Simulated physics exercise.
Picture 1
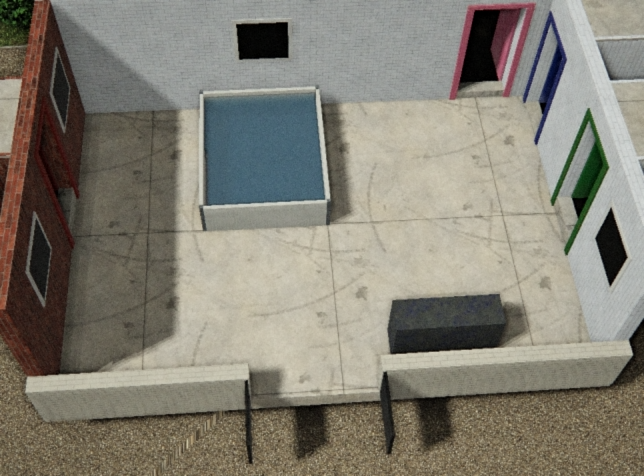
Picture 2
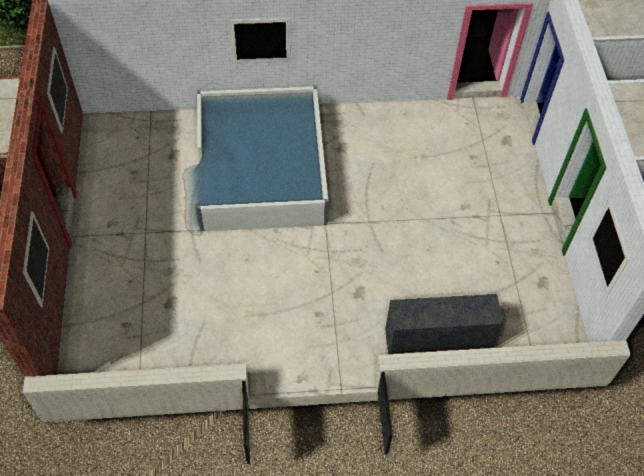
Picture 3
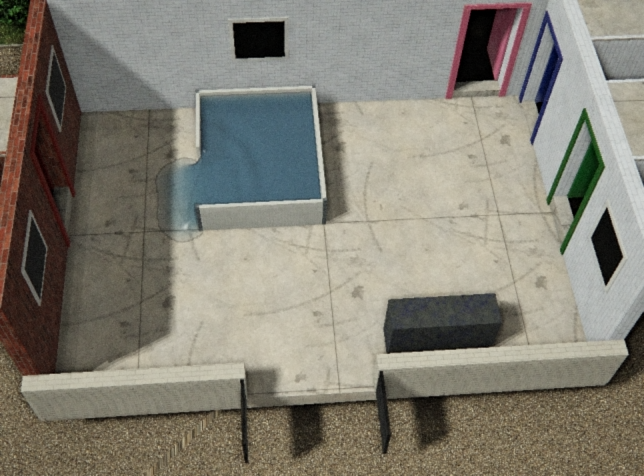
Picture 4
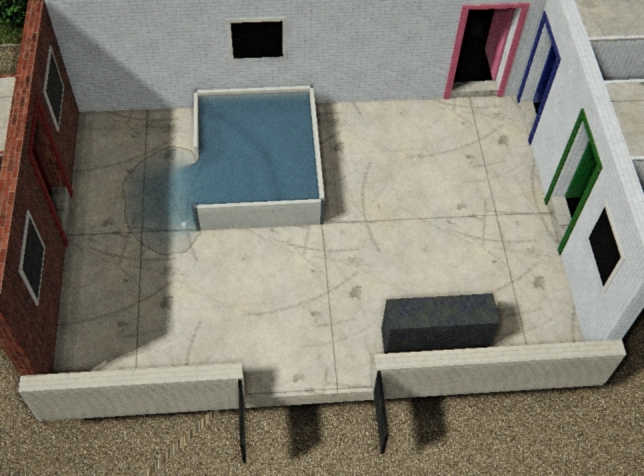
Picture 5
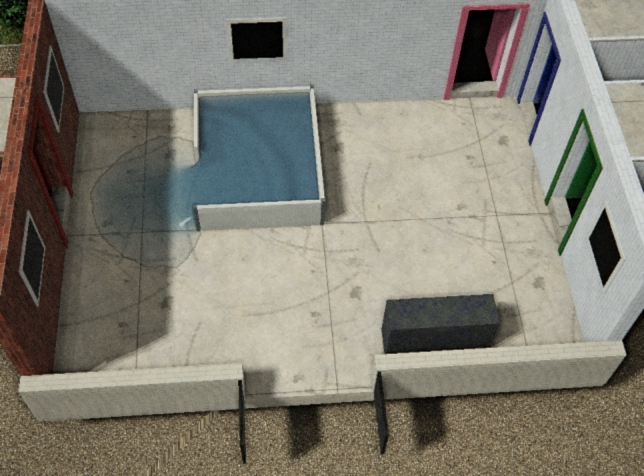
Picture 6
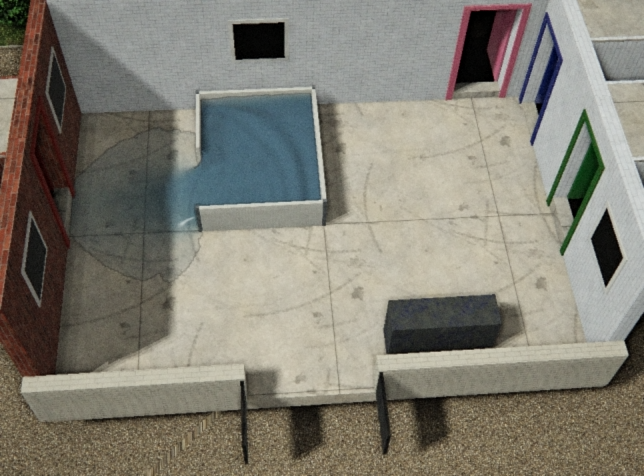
Blue water pouring from a gap in the left side of a raised tank, spreading leftward across a walled concrete yard.
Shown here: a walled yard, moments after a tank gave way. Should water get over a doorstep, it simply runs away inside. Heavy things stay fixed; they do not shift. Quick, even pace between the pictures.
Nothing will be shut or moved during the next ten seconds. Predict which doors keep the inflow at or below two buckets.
Prediction: The blue door stays at or below, the red door stays at or below, the green door stays at or below, the pink door stays at or below.
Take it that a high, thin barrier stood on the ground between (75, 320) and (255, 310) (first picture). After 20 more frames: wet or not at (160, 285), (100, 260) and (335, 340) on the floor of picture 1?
Taking the three spots in turn, they are inundated, inundated and unwetted.
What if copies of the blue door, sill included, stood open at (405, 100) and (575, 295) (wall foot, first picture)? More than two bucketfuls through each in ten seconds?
Result - first door doesn't reach the limit, second door doesn't reach the limit.
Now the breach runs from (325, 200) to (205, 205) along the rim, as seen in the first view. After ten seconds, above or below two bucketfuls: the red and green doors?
The red door falls short and the green door falls short.
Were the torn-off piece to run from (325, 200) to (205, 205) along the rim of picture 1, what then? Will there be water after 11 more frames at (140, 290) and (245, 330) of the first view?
Soaked and Soaked.
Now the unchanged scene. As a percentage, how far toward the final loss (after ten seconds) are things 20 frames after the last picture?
Result, approximate: 0 per cent.
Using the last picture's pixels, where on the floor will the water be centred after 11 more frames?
My reading is close to (201, 195).
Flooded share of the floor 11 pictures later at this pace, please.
I'd estimate some 20 per cent.
A moment on, water covers 15 % of the floor; the blue door not reached, the red door wet at the sill, nothing in, the green door not reached, the pink door not reached.
Next, water covers 20 % of the floor; the blue door not reached, the red door wet at the sill, nothing in, the green door not reached, the pink door not reached.
Then, water covers 35 % of the floor; the blue door not reached, the red door under two buckets in, the green door not reached, the pink door not reached.
Later, water covers 70 % of the floor; the blue door not reached, the red door under two buckets in, the green door not reached, the pink door wet at the sill, nothing in.
In the end, water covers 90 % of the floor; the blue door wet at the sill, nothing in, the red door under two buckets in, the green door wet at the sill, nothing in, the pink door wet at the sill, nothing in.
